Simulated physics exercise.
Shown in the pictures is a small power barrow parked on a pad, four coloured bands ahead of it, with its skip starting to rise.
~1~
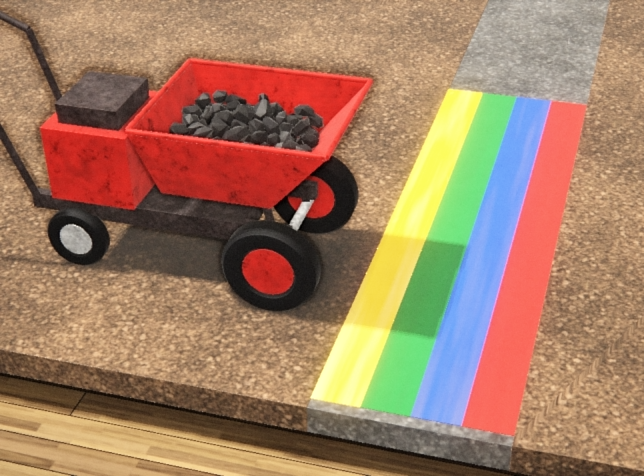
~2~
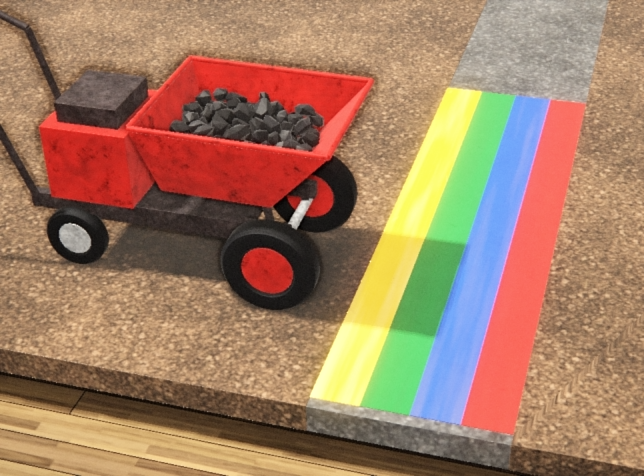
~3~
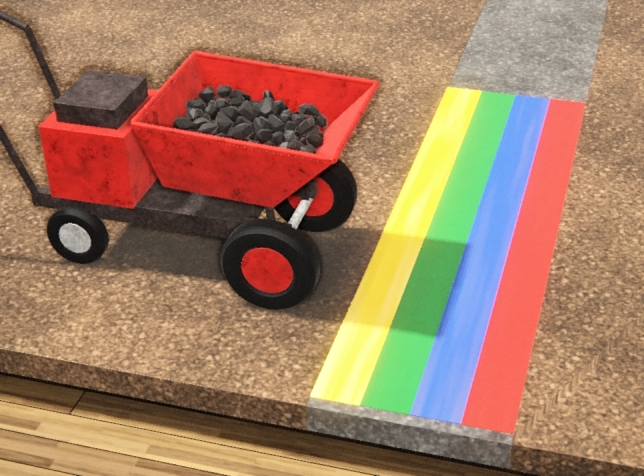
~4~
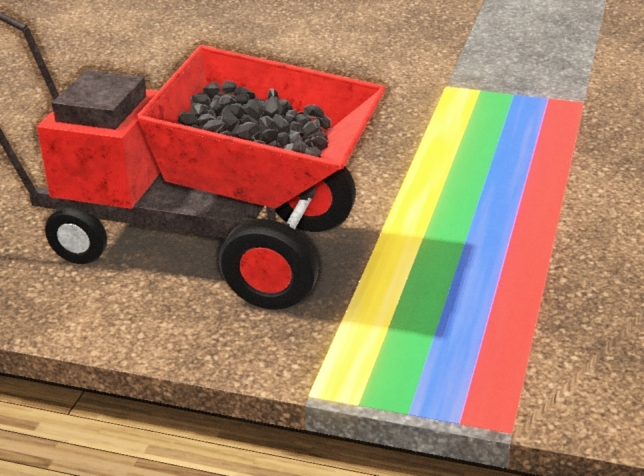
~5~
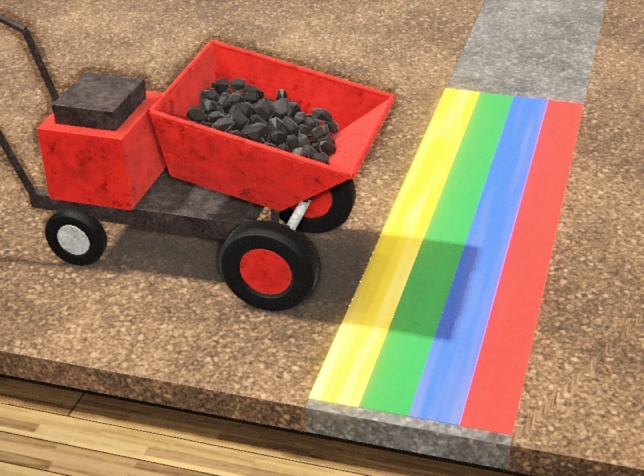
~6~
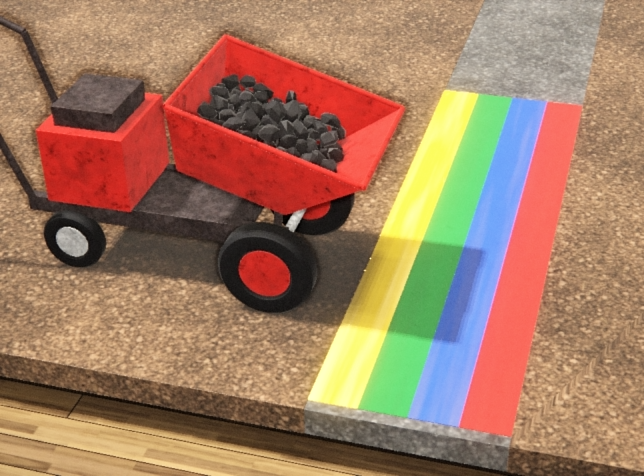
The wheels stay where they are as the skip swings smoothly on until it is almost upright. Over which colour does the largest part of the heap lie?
Over the blue one.
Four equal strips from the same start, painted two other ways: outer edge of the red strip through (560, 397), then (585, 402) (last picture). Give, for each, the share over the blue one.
First case 30 per cent, second case 30 per cent.
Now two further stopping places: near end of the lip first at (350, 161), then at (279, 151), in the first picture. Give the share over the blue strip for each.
Position 1 near 30 %, position 2 near 20 %.
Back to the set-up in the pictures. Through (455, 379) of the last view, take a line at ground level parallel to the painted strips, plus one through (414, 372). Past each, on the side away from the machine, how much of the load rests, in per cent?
Close to 40 and 70 per cent respectively.
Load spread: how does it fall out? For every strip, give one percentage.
Yellow 0 %, green 20 %, blue 35 %, red 20 %.
Shortly afterwards, skip tipped steeply; the whole lot in the skip.
Next, skip tipped steeply; the bulk in the skip; a little over the green strip; a little over the blue strip; only a few over the red strip.
Some moments later, skip tipped right over; near a quarter in the skip; a little over the green strip; near a third over the blue strip; near a quarter over the red strip; a little off the paint.
In the end, skip tipped right over; near a quarter in the skip; none at all over the yellow strip; near a quarter over the green strip; near a third over the blue strip; near a quarter over the red strip; a little off the paint.
